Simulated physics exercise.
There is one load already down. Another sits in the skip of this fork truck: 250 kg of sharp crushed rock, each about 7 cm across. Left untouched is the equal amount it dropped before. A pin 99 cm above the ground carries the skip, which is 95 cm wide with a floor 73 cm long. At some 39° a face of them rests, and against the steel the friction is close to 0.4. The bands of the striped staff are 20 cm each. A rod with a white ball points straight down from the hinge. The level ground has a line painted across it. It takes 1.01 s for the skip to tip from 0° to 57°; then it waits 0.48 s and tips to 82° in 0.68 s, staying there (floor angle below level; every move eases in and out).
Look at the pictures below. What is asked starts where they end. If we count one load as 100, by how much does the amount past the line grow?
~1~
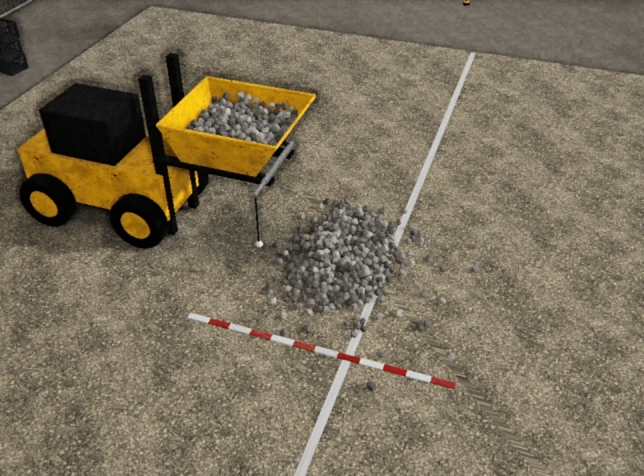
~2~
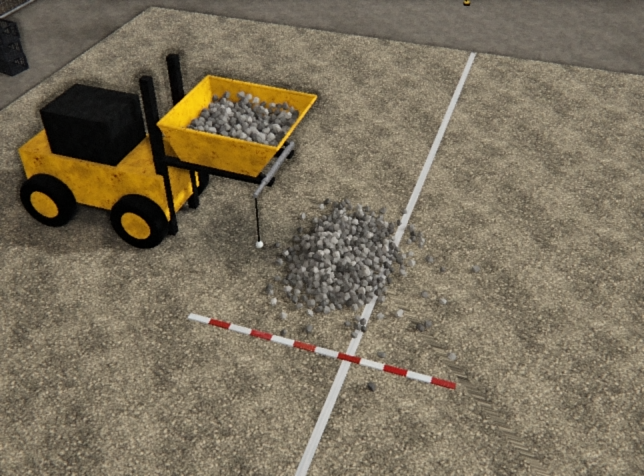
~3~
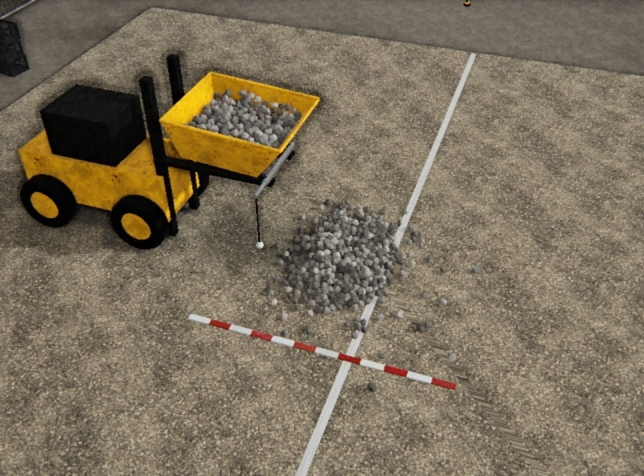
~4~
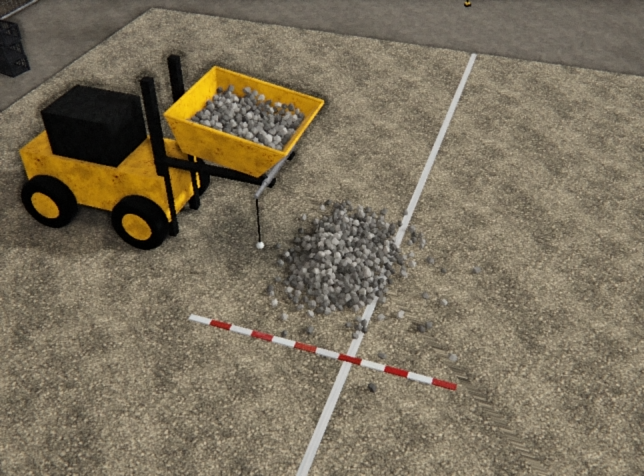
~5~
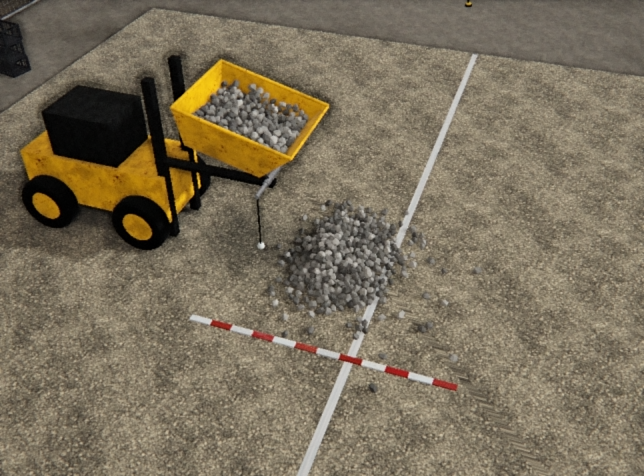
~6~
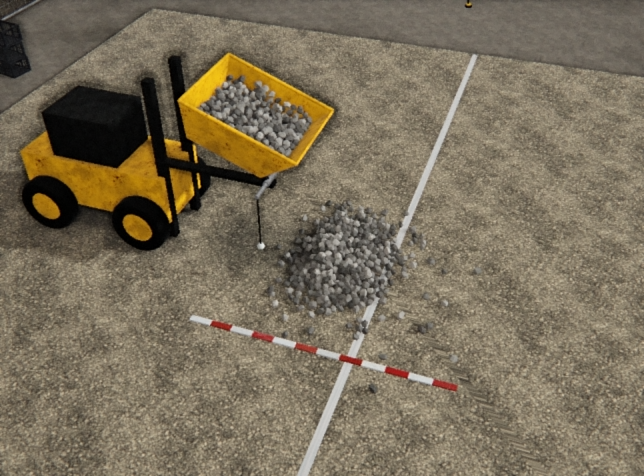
By about 37.
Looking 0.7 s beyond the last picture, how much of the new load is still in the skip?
It holds some 100 per cent.
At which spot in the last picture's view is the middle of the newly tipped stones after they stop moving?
They end up centred around (375, 257).
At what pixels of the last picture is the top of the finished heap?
It ends up around (360, 238) in the last picture.
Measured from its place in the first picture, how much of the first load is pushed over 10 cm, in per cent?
Close to 5 per cent.
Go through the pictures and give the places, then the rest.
The skip is at 0°, its lip at (276, 148); the top of the load is at (237, 105). The earlier load is highest near (330, 244), 23 cm above ground level, 93 % short of the line, 7 % past the line, in the first frame.
Lip at (277, 149), floor tilted 1°, highest stones at (234, 104), in the second frame.
Lip at (280, 152), floor tilted 4°, highest stones at (233, 103), in the third frame.
Lip at (285, 155), floor tilted 9°, highest stones at (233, 100), in the fourth frame.
Lip at (291, 159), floor tilted 15°, highest stones at (230, 94), in the fifth frame.
Lip at (296, 165), floor tilted 21°, highest stones at (229, 90), in the sixth frame.
Then, 0.3 s after the last picture the floor is at 48°; in per cent of one load, 100 in the skip, 93 short of the line, 7 past the line; the foremost stones are at (441, 301).
Then, 0.7 s after the last picture the floor is at 57°; in per cent of one load, 100 in the skip, 93 short of the line, 7 past the line; the foremost stones are at (441, 301).
Then, 2.2 s after the last picture the floor is at 82°; in per cent of one load, 49 in the skip, 142 short of the line, 9 past the line; the foremost stones are at (441, 301).
Then, 4.6 s after the last picture the floor is at 82°; in per cent of one load, 0 in the skip, 156 short of the line, 44 past the line; the foremost stones are at (469, 306). Net gain past the line, 37.
